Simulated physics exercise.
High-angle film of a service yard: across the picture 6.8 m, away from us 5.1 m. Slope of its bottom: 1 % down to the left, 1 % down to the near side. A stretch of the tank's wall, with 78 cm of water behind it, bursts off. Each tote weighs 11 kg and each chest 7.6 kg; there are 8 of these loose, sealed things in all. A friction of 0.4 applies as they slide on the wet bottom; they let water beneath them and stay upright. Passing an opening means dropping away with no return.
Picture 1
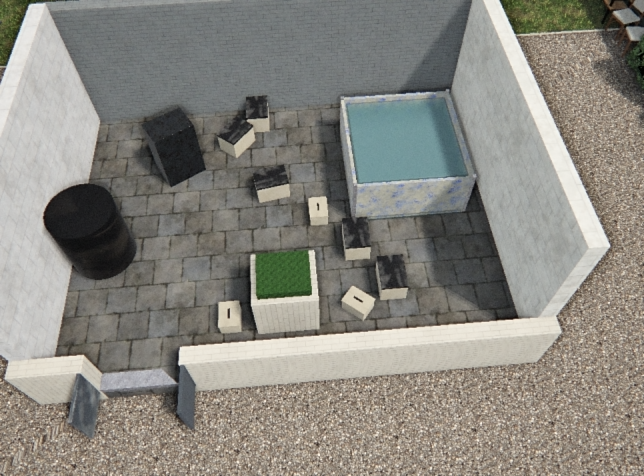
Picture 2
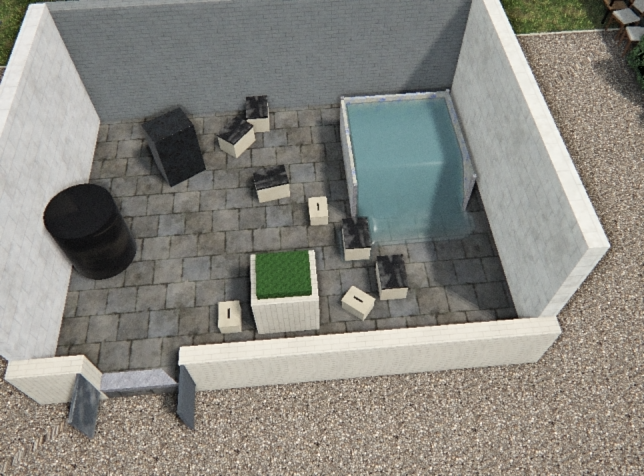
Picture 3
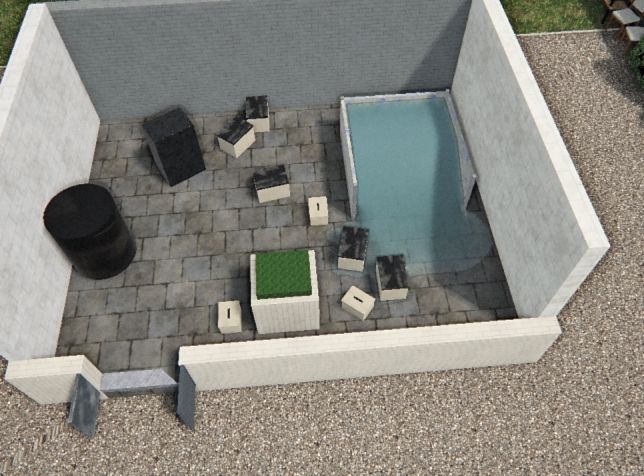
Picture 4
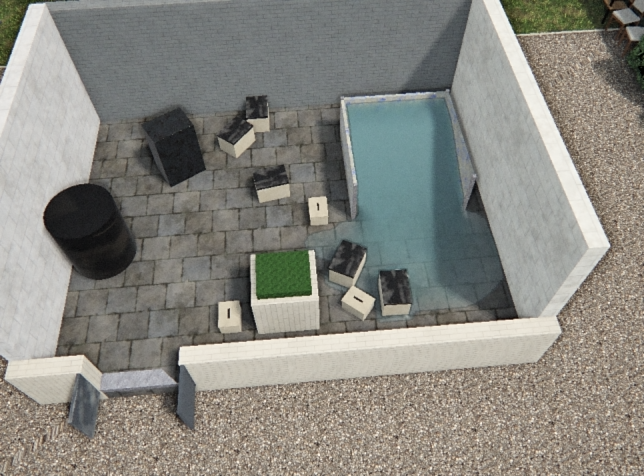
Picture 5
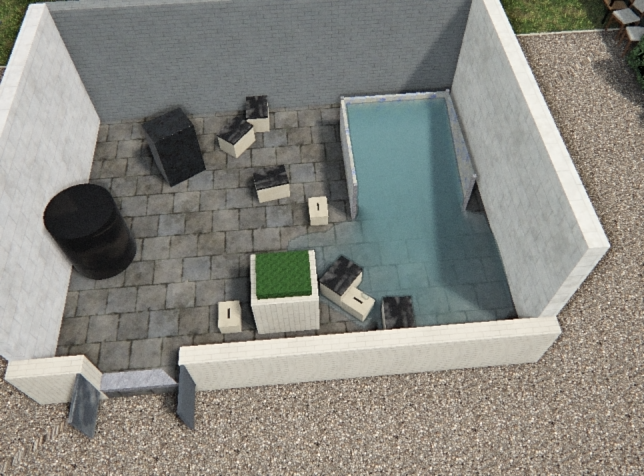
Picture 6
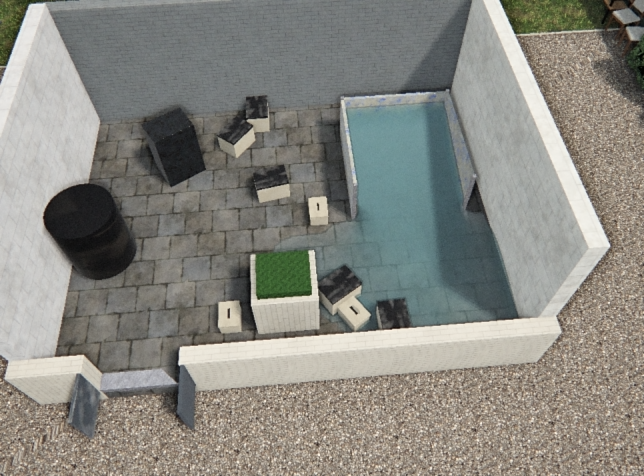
Walled service yard from above, water bursting from a tank at right, spreading over paving and pushing dark-topped chests toward the near wall.
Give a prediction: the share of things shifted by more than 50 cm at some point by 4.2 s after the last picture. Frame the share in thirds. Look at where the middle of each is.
We'll see a large share moved that far, two thirds or beyond.
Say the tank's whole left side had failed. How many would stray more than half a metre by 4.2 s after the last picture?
So the tally would be 4.
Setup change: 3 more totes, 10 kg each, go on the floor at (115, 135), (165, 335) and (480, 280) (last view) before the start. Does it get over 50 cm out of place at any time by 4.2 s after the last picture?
In the order asked: Below the mark; above the mark; above the mark.
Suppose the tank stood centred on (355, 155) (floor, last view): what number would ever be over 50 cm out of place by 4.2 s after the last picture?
Count: 4.
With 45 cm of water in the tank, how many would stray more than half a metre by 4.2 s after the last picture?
The count would be 5.
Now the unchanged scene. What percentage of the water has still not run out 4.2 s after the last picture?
Still held: Near 98 %.
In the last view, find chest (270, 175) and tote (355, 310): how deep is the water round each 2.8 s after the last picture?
I'd estimate 3 cm for the first and 22 cm for the second.
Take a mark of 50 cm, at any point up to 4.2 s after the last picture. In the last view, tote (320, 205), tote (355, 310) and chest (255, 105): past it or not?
Beyond the mark, beyond the mark, within the mark.
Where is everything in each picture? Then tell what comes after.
A chest at (357, 231) rests on the ground; a chest at (393, 271), on the bottom; 3.3 m2 under water; 0 of 8 have shifted, in the first picture.
A chest at (357, 232) rests on the ground; a chest at (393, 271) rests on the ground; water covers 4.4 m2; 0 of 8 have shifted, in the second picture.
A chest at (354, 242) rests on the ground, 22 cm from its start; a chest at (393, 271) rests on the ground; 5.7 m2 under water; 1 of 8 have shifted, in the third picture.
A chest at (348, 258), on the bottom, 51 cm from its start; a chest at (396, 286), on the bottom, 28 cm from its start; 7.3 m2 under water; 2 of 8 have shifted, in the fourth picture.
A chest at (341, 275) rests on the ground, 81 cm from its start; a chest at (399, 314) rests on the ground, 71 cm from its start; water covers 9.0 m2; 2 of 8 have shifted, in the fifth picture.
A chest at (339, 284), on the bottom, 98 cm from its start; a chest at (395, 317) rests on the ground, 77 cm from its start; water covers 10.0 m2; 3 of 8 have shifted, in the sixth picture.
Then, 0.4 s after the last picture 3 of 8 are over 50 cm from their spots; 2 afloat.
Then, 1.5 s after the last picture 3 of 8 are over 50 cm from their spots; 3 afloat.
Then, 2.8 s after the last picture 5 of 8 are over 50 cm from their spots; 3 afloat.
Then, 4.2 s after the last picture 5 of 8 are over 50 cm from their spots, and 6 have been at some point; 5 afloat.
